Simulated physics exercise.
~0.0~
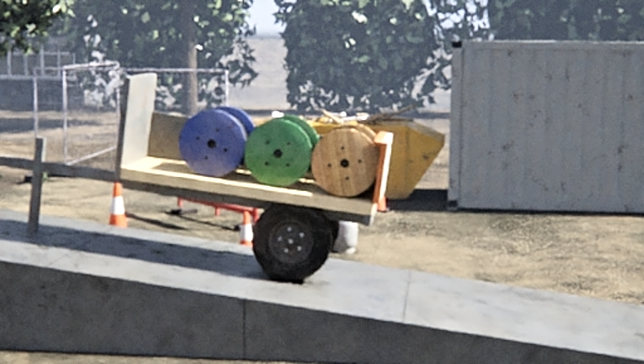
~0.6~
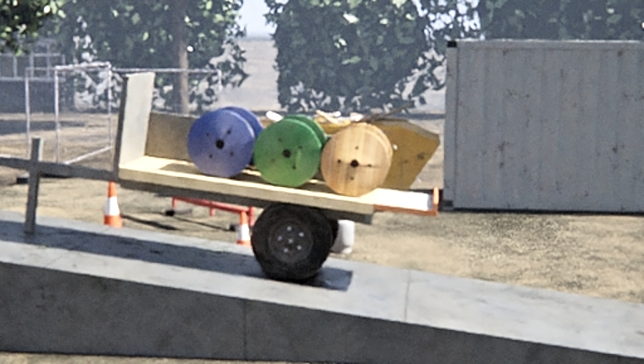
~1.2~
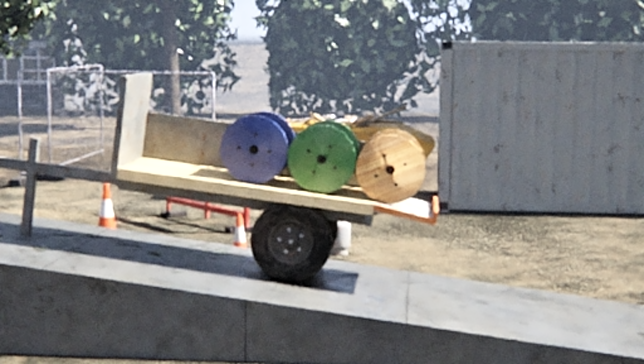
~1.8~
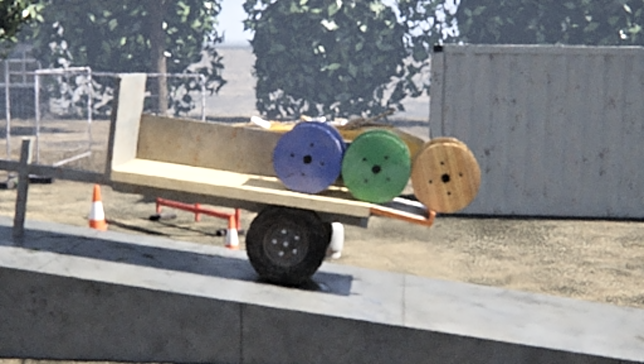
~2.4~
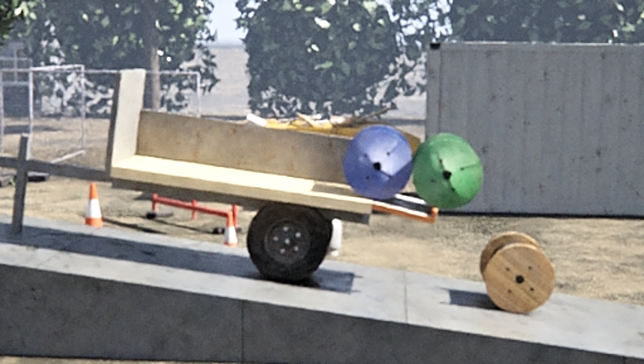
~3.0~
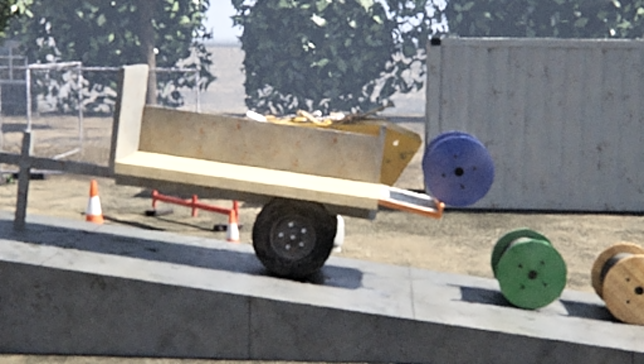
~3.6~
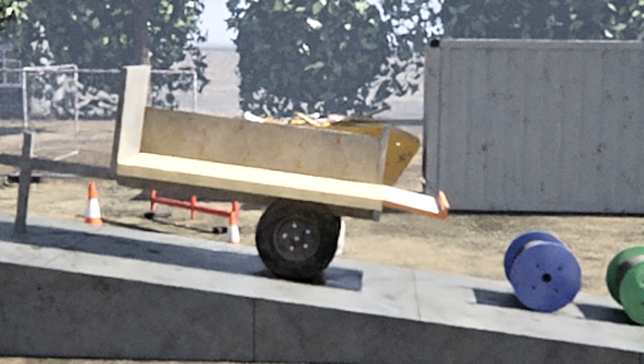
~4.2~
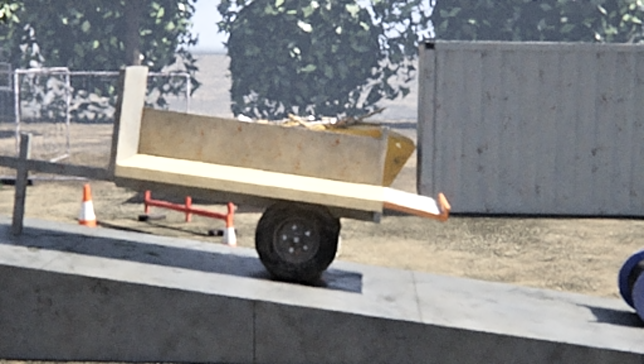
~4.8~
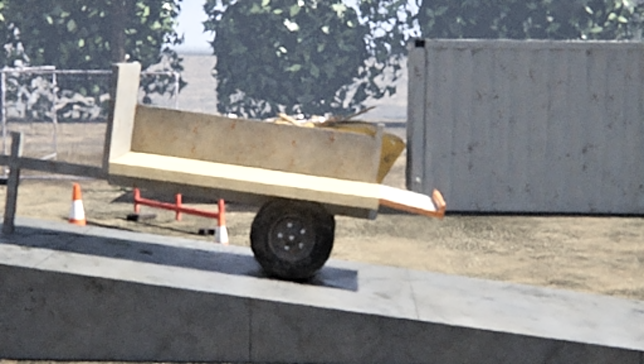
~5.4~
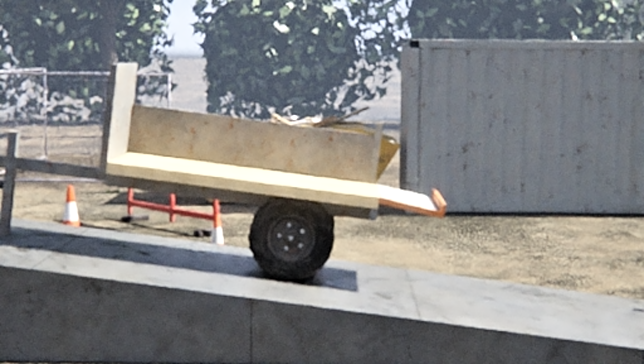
Blue, green and wooden cable reels rolling right off a tilted trailer's lowered tailgate and away down the ramp, leaving the bed empty.
